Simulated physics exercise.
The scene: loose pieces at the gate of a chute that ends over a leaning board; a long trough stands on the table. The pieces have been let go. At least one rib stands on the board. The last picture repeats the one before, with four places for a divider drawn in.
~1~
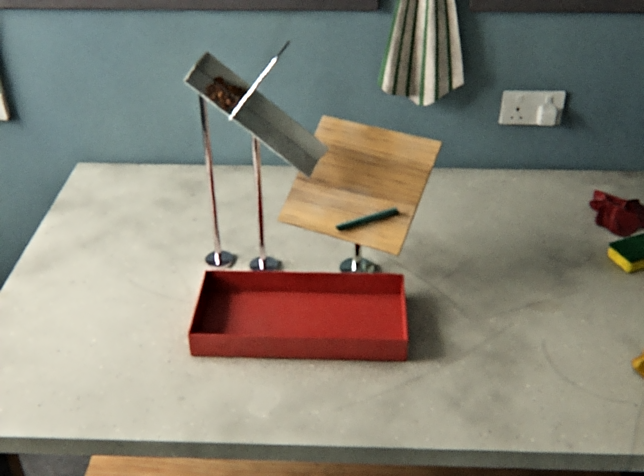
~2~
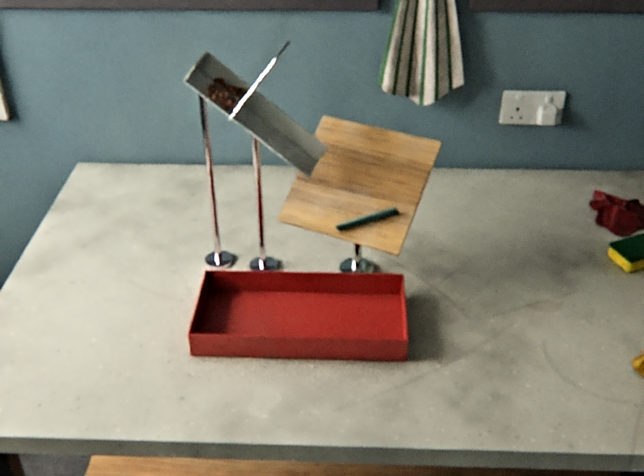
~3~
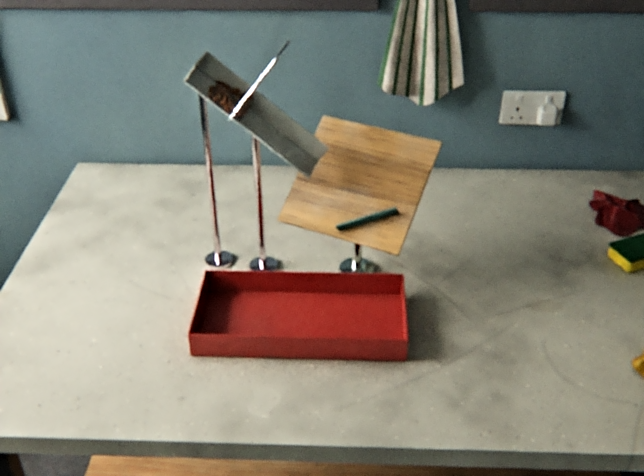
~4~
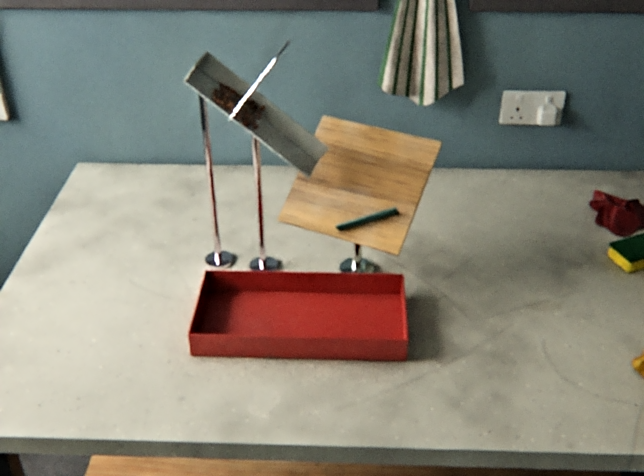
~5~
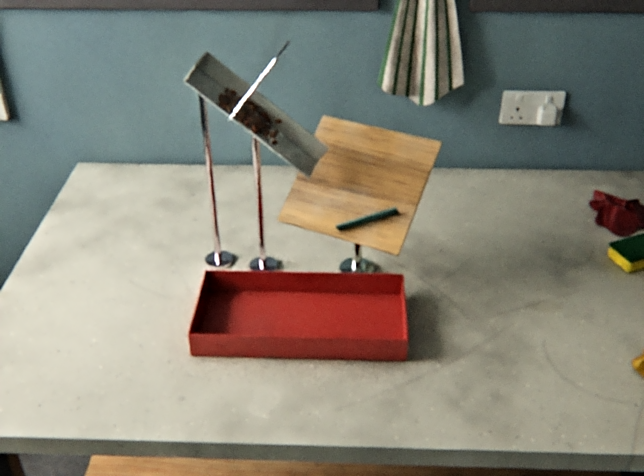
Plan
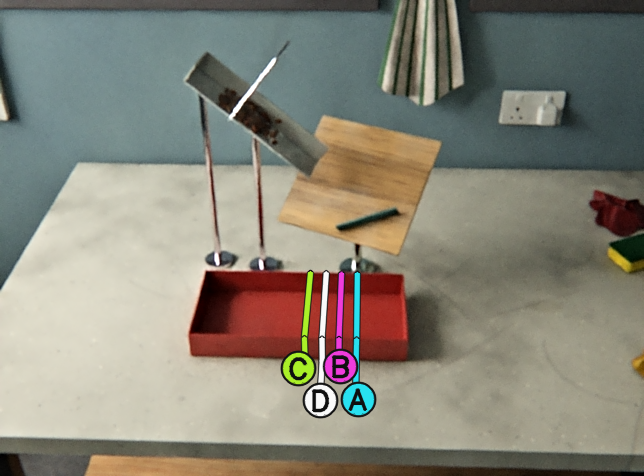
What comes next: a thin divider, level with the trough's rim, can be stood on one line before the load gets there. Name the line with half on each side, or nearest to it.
I would pick line C.
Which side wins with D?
More lands on the left.
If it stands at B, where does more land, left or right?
Left.
On the marked copy, line A crosses the front rim at (356, 338); line B crosses the front rim at (339, 338); line C crosses the front rim at (304, 337); line D crosses the front rim at (322, 337).
With A, of what is caught, the whole lot on the left of the divider, none at all on the right.
With B, of what is caught, all but a few on the left of the divider, a small share on the right.
With C, of what is caught, close to half on the left of the divider, close to half on the right.
With D, of what is caught, the bulk on the left of the divider, a small share on the right.
